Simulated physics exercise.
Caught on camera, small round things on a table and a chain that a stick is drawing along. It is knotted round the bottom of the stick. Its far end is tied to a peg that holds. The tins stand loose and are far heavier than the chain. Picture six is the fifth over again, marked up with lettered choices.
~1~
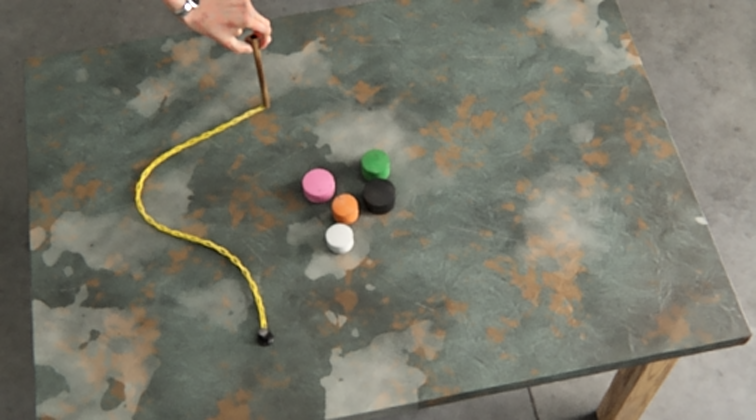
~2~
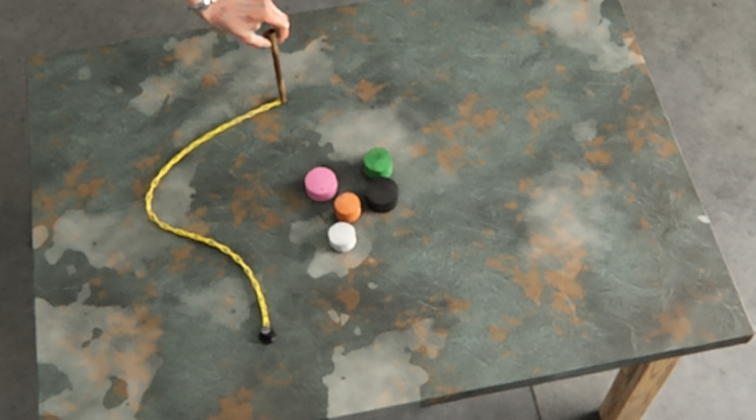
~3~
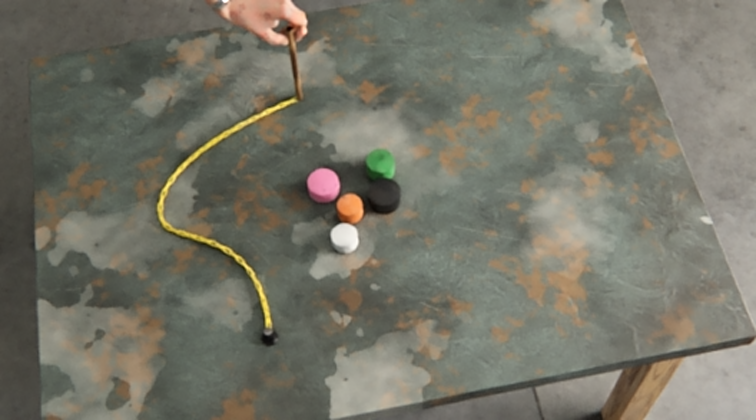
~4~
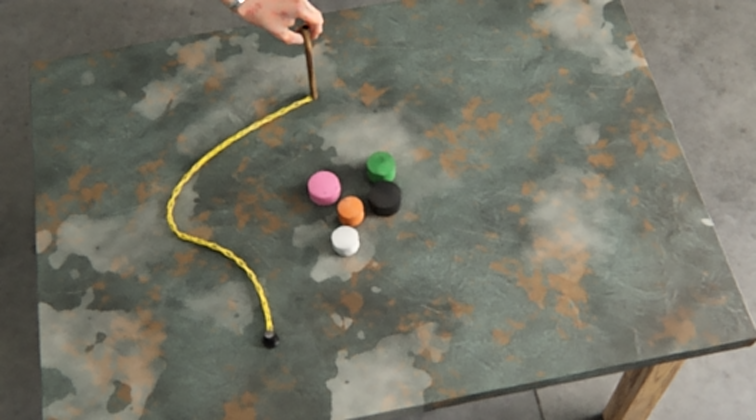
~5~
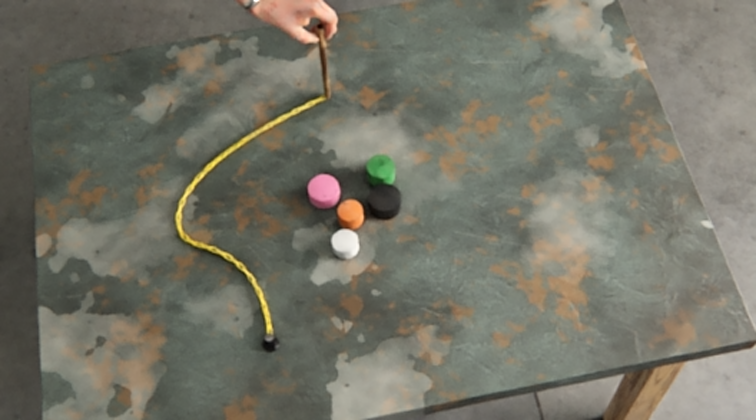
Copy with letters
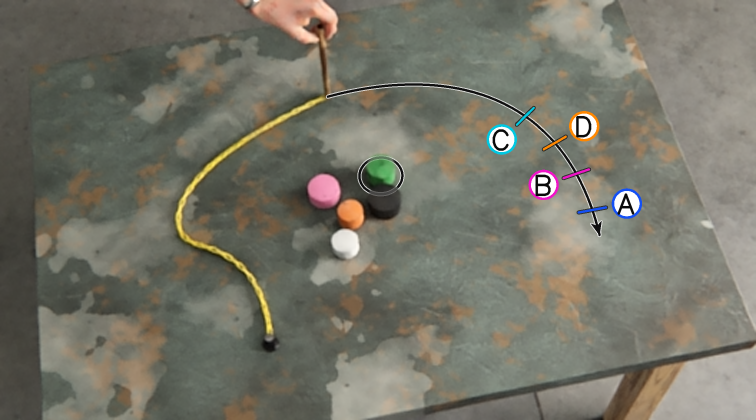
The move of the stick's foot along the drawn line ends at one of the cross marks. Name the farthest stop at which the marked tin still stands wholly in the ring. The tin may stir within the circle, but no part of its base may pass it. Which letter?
It should halt at C.
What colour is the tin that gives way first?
The pink one.
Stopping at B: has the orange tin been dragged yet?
Yes.
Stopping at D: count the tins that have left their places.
By then, four.
On the copy, A at (592, 210); B at (576, 174); C at (525, 116); D at (555, 143); the ring at (381, 176); the route from (328, 97) via (504, 104) to (600, 235).
On C. First, foot of the stick (398, 86); green tin (381, 171).
Then, foot of the stick (470, 92); green tin (381, 171).
Finally, foot of the stick (525, 117); orange tin (356, 221); pink tin (343, 200); green tin (381, 171); the green tin is still in its ring.
By contrast, A drags the ringed tin to (426, 207); B drags the ringed tin to (413, 193); D drags the ringed tin to (398, 183).
